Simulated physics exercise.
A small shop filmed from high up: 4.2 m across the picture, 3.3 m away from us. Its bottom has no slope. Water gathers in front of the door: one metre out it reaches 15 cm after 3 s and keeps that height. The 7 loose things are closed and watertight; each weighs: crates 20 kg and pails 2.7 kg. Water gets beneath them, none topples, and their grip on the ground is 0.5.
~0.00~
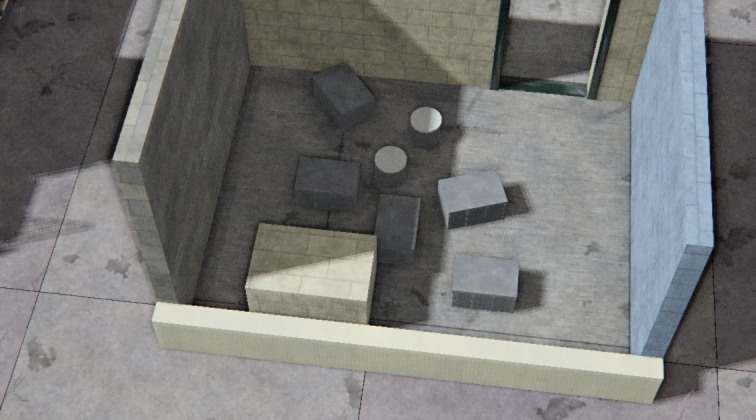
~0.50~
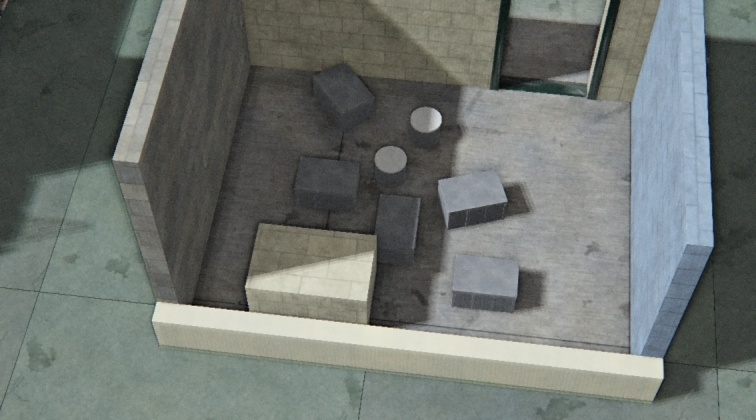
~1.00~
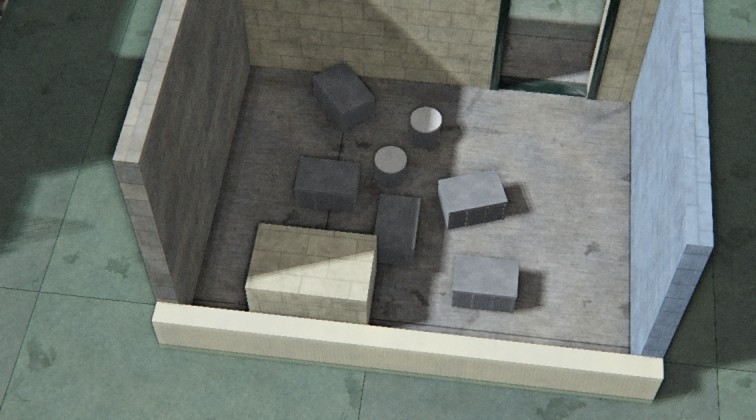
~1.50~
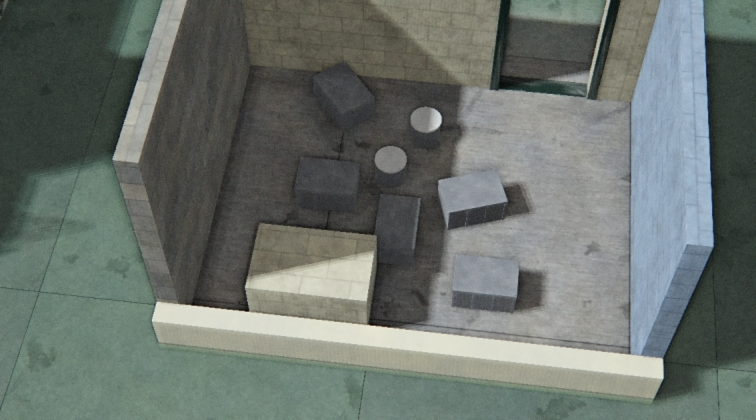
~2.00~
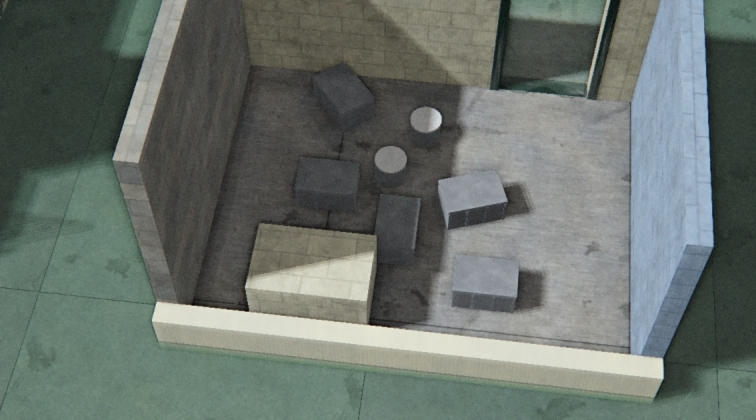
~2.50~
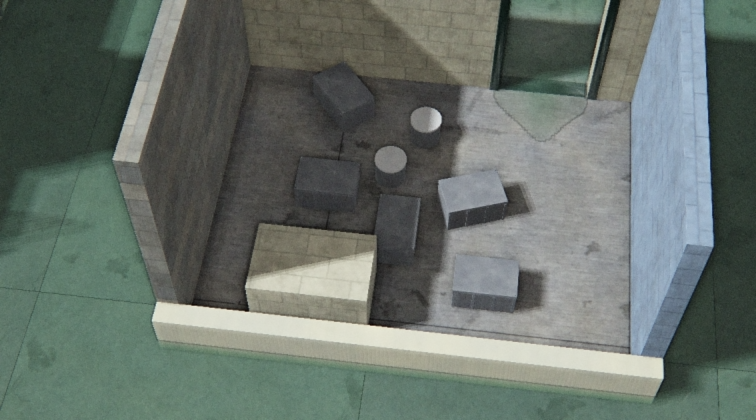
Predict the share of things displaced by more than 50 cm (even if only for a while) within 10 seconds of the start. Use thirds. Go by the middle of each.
That comes to under a third.
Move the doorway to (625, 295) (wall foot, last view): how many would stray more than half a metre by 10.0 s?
Then 1.
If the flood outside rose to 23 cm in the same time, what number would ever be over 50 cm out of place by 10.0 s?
Then 4.
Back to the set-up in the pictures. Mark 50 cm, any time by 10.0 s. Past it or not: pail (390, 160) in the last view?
Answer: More.
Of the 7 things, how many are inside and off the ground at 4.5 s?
0 of them.
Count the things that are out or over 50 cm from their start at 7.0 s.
By then 1.
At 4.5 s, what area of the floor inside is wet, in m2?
Some 5.0 m2.
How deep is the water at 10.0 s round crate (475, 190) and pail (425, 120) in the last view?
About 7 and 3 cm.
After 3.5 s 0 of 7 are over 50 cm from their spots; 0 afloat.
After 4.5 s 0 of 7 are over 50 cm from their spots; 0 afloat.
After 7.0 s 1 of 7 are over 50 cm from their spots; 0 afloat.
After 10.0 s 1 of 7 are over 50 cm from their spots, and 1 have been at some point; 0 afloat.
